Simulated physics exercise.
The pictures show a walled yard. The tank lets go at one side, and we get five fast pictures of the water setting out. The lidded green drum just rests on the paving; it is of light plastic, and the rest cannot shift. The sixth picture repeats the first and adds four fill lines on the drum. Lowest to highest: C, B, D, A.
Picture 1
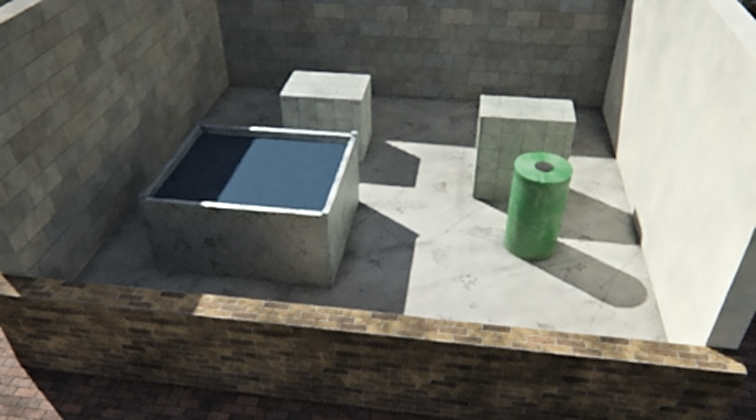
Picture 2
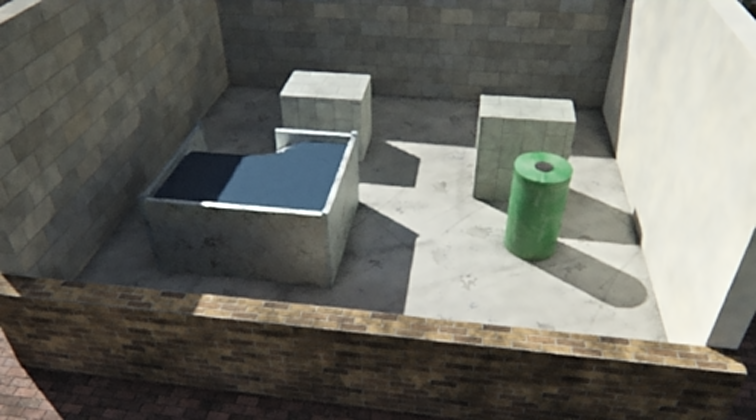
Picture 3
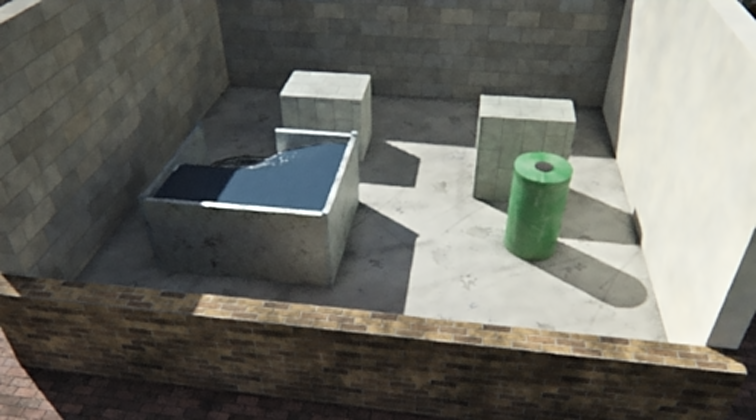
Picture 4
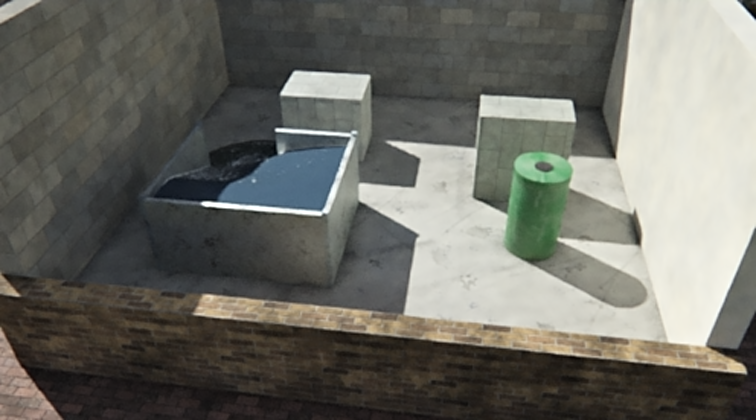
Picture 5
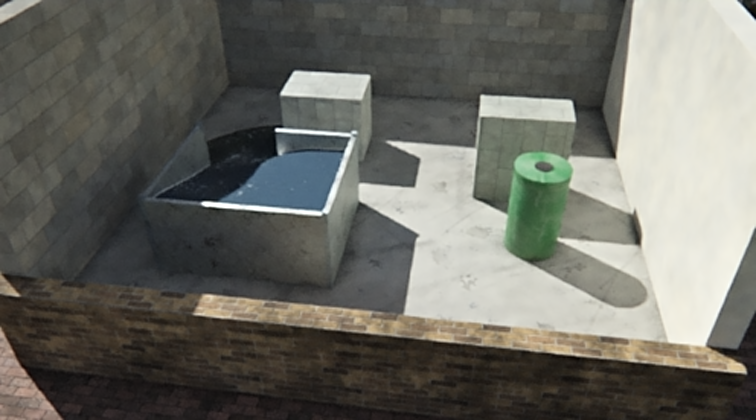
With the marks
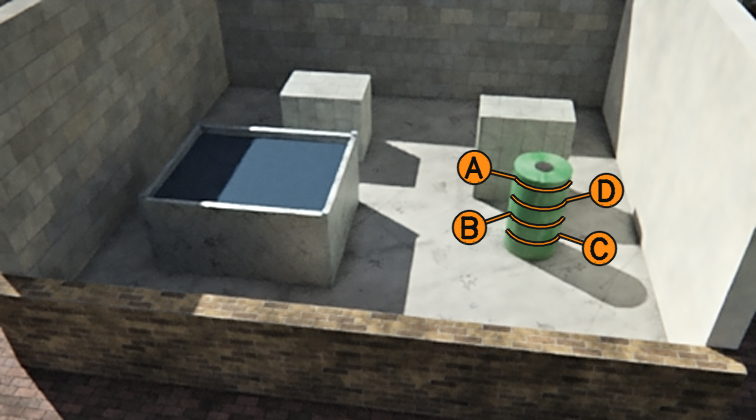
Water dipping and rippling at the opened back of a stone tank in a walled yard, a green drum standing still.
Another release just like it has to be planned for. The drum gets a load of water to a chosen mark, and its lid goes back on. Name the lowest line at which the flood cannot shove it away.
It is C.
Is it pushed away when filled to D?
No, not at all.
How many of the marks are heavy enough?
All of them.
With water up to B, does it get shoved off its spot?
No.
In orange, A at (543, 190); B at (537, 226); C at (534, 243); D at (540, 209); from the bottom up C, B, D, A.
For mark A, it does not move.
For mark B, it does not move.
For mark C, it does not move.
For mark D, it does not move.
